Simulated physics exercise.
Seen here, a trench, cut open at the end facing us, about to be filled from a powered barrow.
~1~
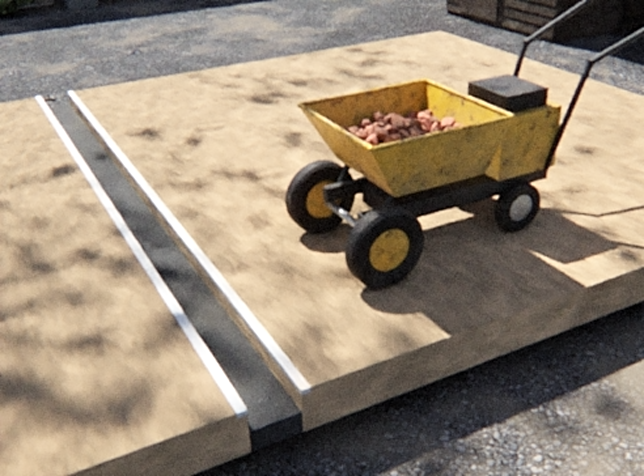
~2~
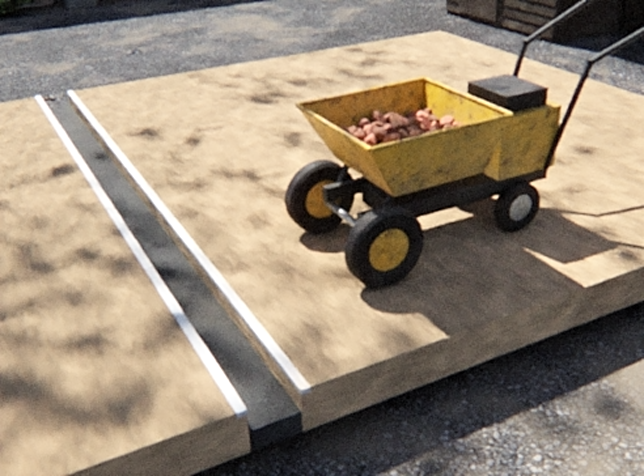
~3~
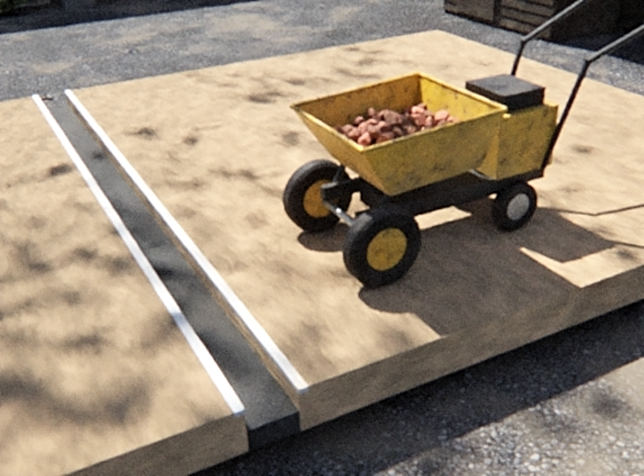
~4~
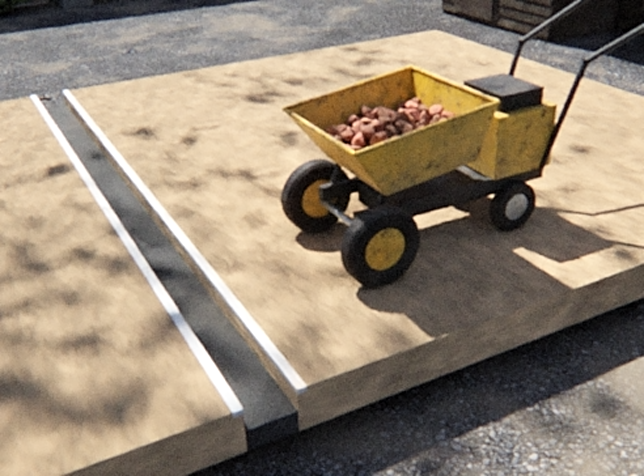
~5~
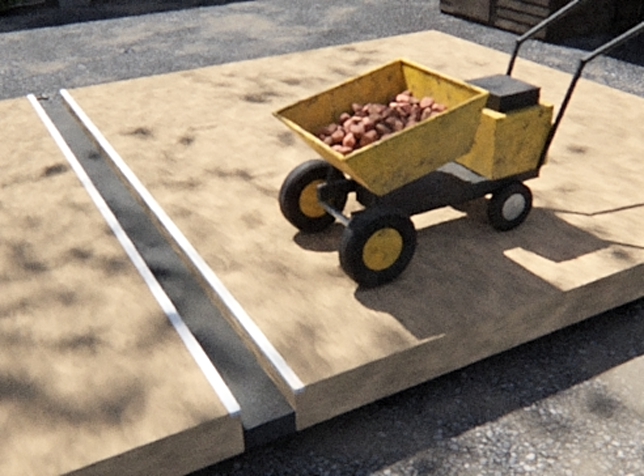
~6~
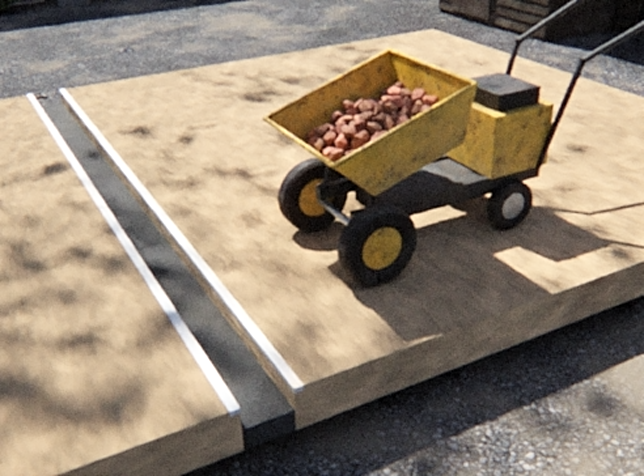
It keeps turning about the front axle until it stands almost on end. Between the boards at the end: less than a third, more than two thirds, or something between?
The trench ends with between a third and two thirds of it.
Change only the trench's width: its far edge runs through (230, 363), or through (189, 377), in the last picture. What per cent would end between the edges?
Roughly 40 per cent, and 70 per cent.
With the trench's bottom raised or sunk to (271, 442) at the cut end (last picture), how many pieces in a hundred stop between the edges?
It comes to 70 per cent or so.
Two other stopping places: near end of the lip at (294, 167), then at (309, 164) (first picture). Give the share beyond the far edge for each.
First some 70, then 50 per cent.
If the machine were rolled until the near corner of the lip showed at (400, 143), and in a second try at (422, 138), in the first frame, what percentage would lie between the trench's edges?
About 40 and 20 per cent.
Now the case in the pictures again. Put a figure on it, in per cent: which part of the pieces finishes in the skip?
It comes to 0 per cent or so.
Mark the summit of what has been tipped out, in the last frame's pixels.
Roughly at (227, 257).
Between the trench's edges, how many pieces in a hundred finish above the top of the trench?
It comes to 30 per cent or so.
Shortly afterwards, skip tipped steeply; the whole lot in the skip.
Next, skip tipped right over; all but a few in the skip; only a few short of the trench; only a few falling.
Some moments later, skip tipped right over; near a quarter in the skip; near a quarter short of the trench; near half in or heaped over the trench; only a few beyond it.
In the end, skip tipped right over; near a third short of the trench; near half in or heaped over the trench; only a few beyond it.
